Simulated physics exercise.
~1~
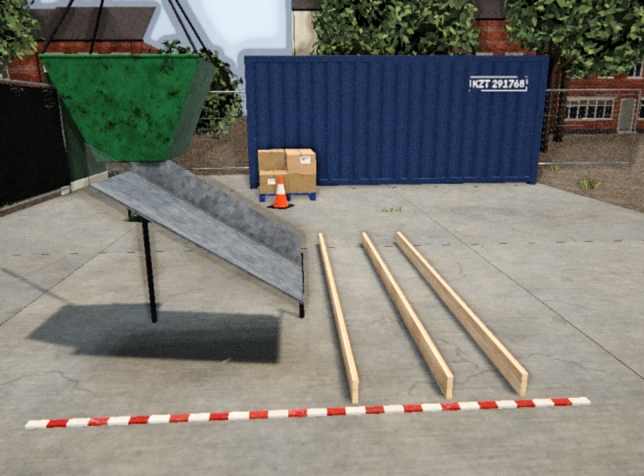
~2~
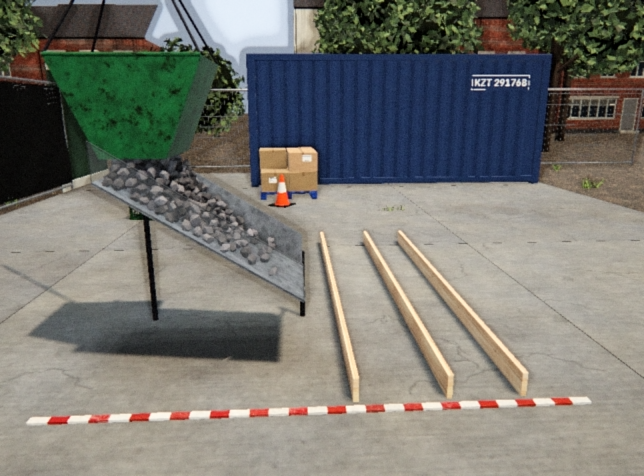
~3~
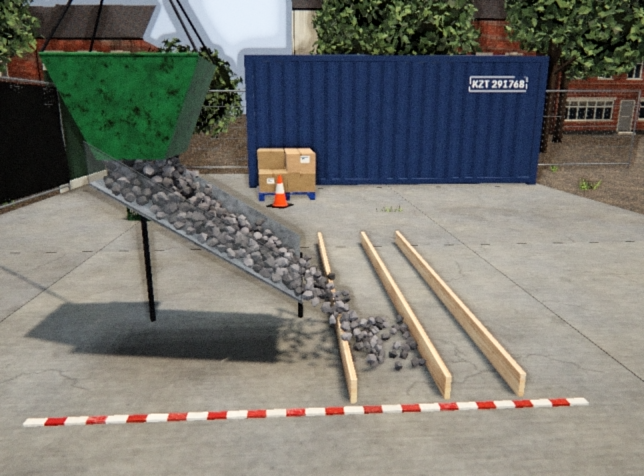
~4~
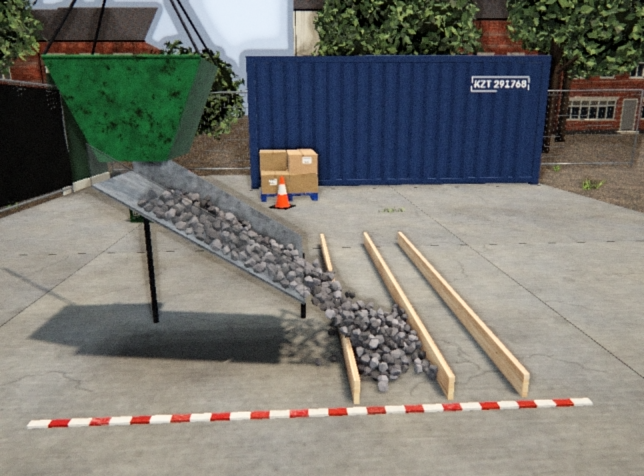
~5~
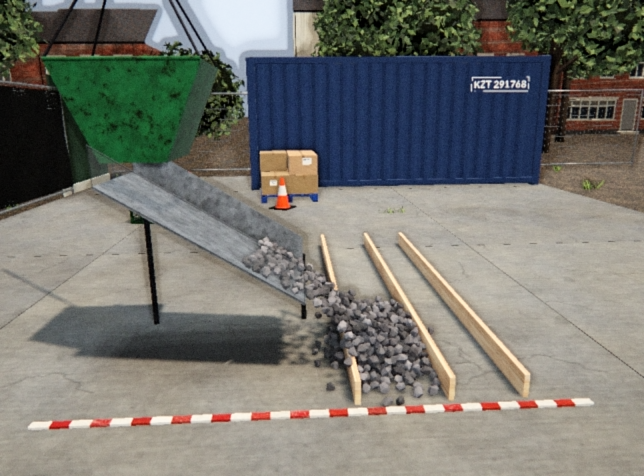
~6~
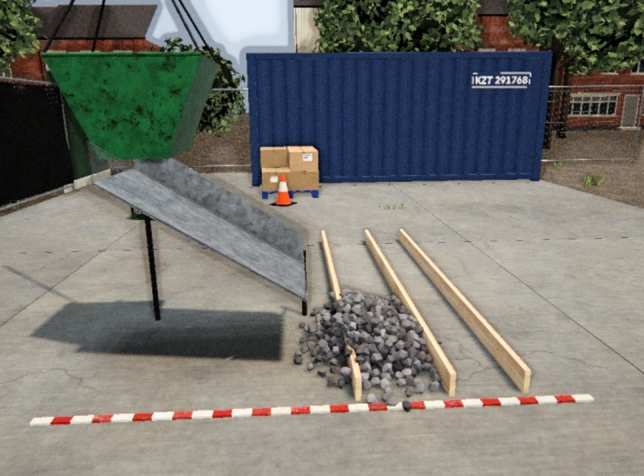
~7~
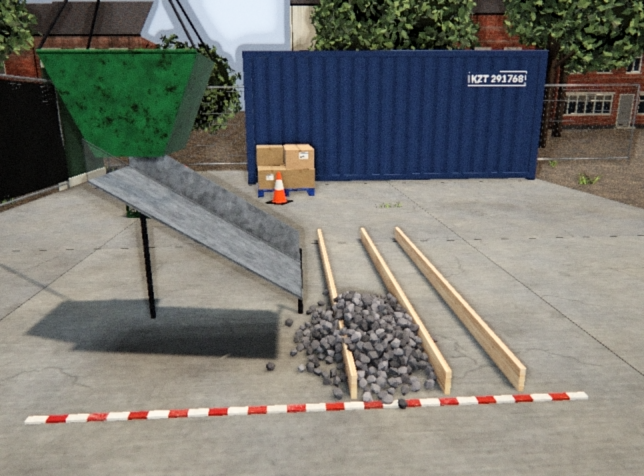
The clip shows grey stones pouring from a green skip down a sloping steel chute onto concrete beside a blue container. They pile up mostly between the left and middle of three wooden planks, with some lying left of the planks and the right bay empty.
